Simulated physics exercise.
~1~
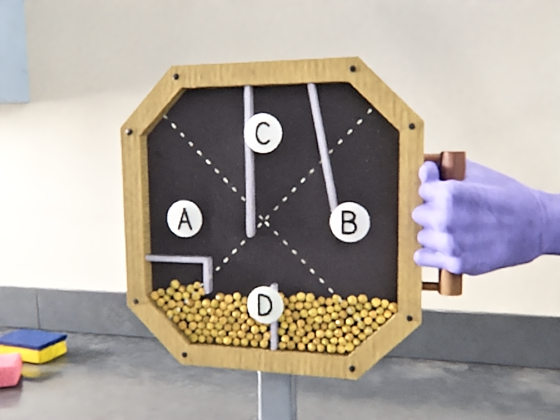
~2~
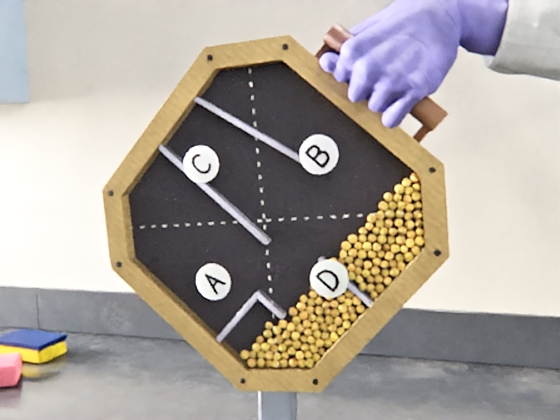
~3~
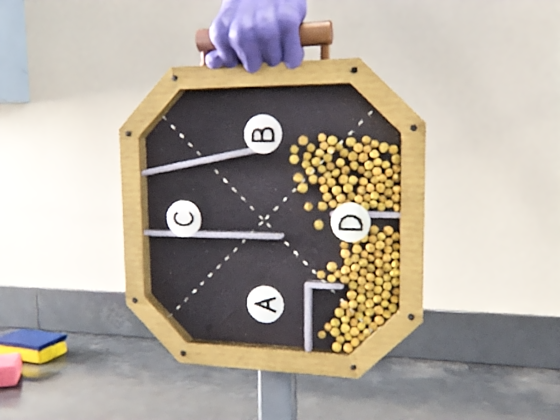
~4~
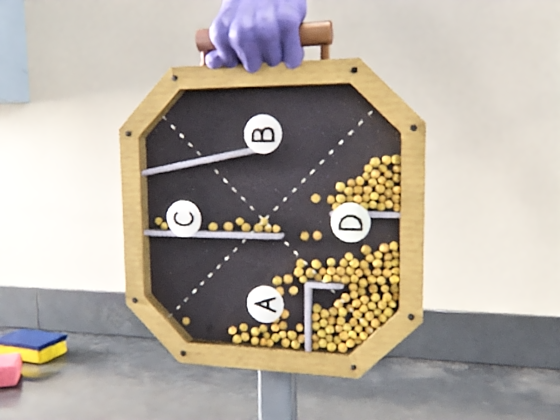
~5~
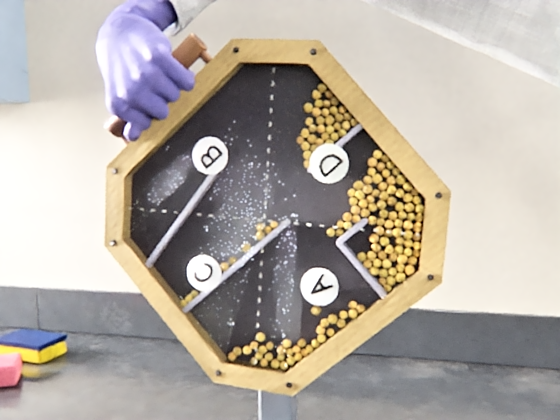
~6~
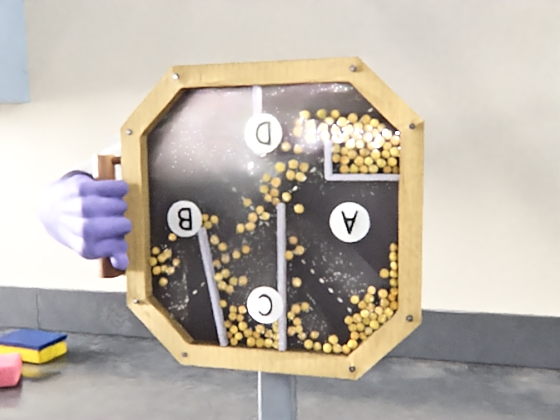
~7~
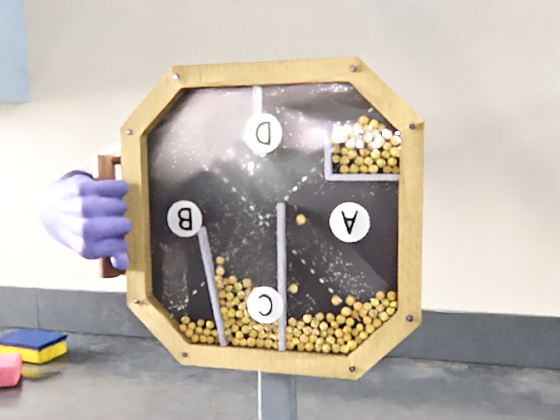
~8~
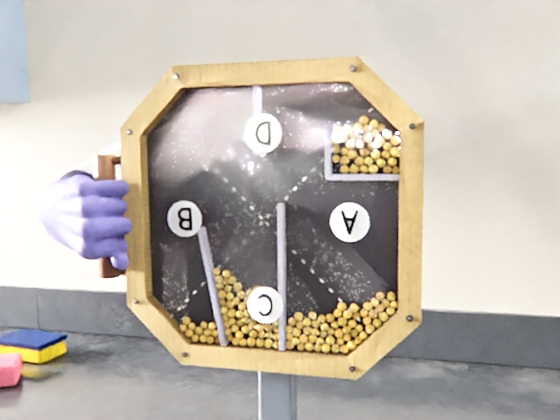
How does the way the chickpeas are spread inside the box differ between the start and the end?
At the start the chickpeas lay in one layer along the bottom of the box, around the letter D. At the end they were split up, with some held on the ledge at the upper right and the rest along the bottom around the letter C.
